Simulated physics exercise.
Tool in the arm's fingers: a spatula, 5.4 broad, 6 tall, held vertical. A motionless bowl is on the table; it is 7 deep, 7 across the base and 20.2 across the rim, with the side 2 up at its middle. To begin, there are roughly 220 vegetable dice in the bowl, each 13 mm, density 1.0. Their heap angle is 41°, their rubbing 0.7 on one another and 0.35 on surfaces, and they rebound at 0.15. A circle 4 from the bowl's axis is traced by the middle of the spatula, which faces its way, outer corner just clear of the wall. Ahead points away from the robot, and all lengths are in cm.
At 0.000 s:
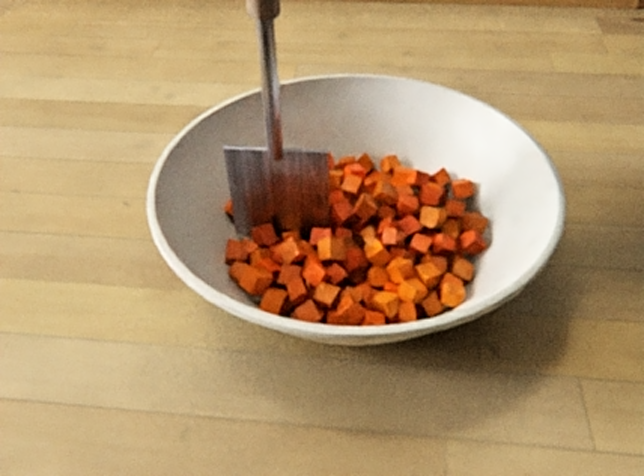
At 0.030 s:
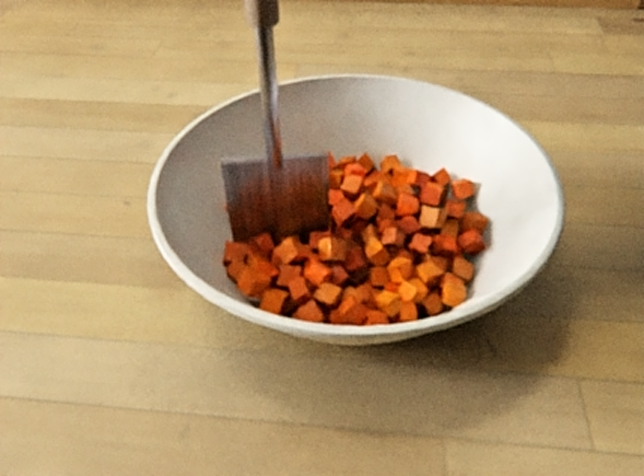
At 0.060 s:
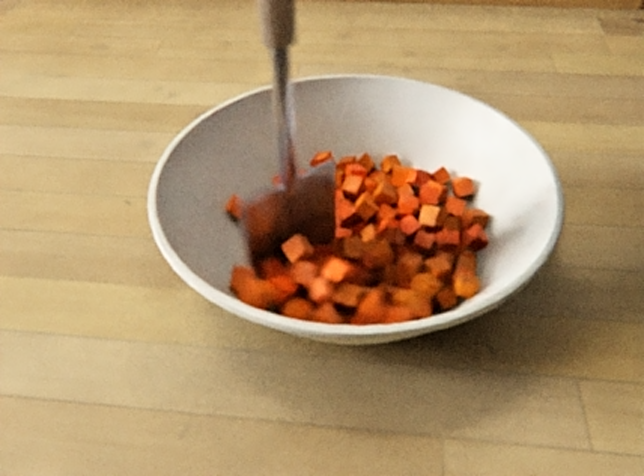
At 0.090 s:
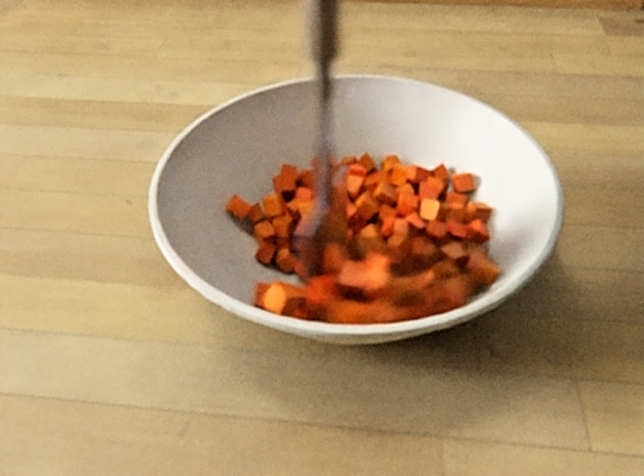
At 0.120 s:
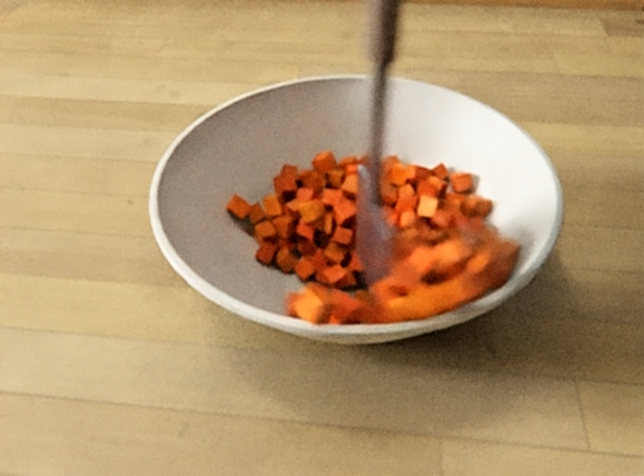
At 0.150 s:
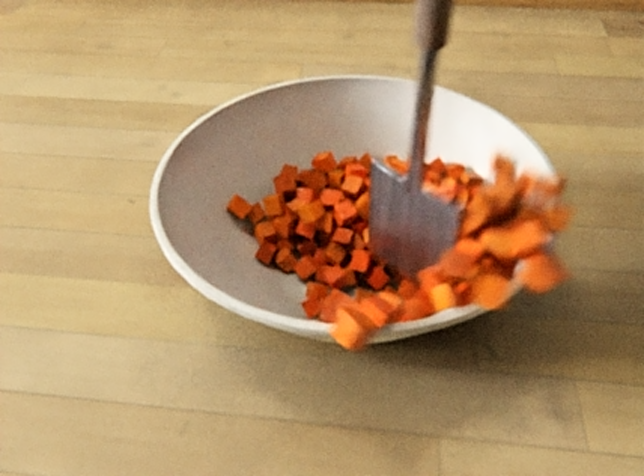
On a pale wooden surface, a flat metal spatula held upright swept from left to right through orange vegetable cubes in a white bowl, bunching them up and pushing some over the right rim.
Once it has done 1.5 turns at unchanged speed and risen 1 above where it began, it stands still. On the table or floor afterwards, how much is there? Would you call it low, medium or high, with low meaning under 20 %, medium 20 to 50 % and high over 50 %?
I would call it medium, 20 to 50 %.
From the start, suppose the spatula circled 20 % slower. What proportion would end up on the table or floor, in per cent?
Estimated share: Near 25 %.
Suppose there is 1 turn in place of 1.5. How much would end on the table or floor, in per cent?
Close to 30 in a hundred.
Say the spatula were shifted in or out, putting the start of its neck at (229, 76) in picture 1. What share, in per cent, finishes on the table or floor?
Some 0 per cent.
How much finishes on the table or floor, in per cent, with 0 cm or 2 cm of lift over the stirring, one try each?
That gives about 45 per cent and 30 per cent, in order.
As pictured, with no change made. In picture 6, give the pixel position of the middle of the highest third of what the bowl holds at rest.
Near (399, 225).
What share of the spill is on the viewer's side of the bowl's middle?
Near 40 in a hundred.
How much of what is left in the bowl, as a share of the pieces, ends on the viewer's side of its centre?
Roughly 50 percent of it.
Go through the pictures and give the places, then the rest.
Spatula neck at (273, 124), 0° round; upper third of the load around (354, 226), from x 235 to 475, top at y 160; 217 in the bowl, in the first frame.
Spatula neck at (273, 132), 12° round; upper third of the load around (353, 229), from x 235 to 475, top at y 160, in the second frame.
Spatula neck at (287, 155), 43° round; upper third of the load around (361, 252), from x 240 to 475, top at y 160, in the third frame.
Spatula neck at (326, 171), 76° round; upper third of the load around (388, 273), from x 240 to 485, top at y 160, in the fourth frame.
Spatula neck at (376, 172), 108° round; upper third of the load around (423, 261), from x 240 to 505, top at y 160, in the fifth frame.
Spatula neck at (418, 157), 140° round; upper third of the load around (468, 230), from x 240 to 555, top at y 160; 212 in the bowl, 5 in flight or on the tool, in the sixth frame.
By 0.29 s, 292° round, highest piece 12 above the table; 177 in the bowl, 8 on the table or floor, 32 in flight or on the tool.
By 0.43 s, 83° round, highest piece 10 above the table; 147 in the bowl, 49 on the table or floor, 21 in flight or on the tool.
By 0.70 s, 180° round, highest piece 6 above the table; 139 in the bowl, 78 on the table or floor.
By 1.40 s, 180° round, highest piece 6 above the table; 139 in the bowl, 78 on the table or floor.
Final count, 139 in the bowl, 78 on the table or floor. That is 36 % on the table or floor.
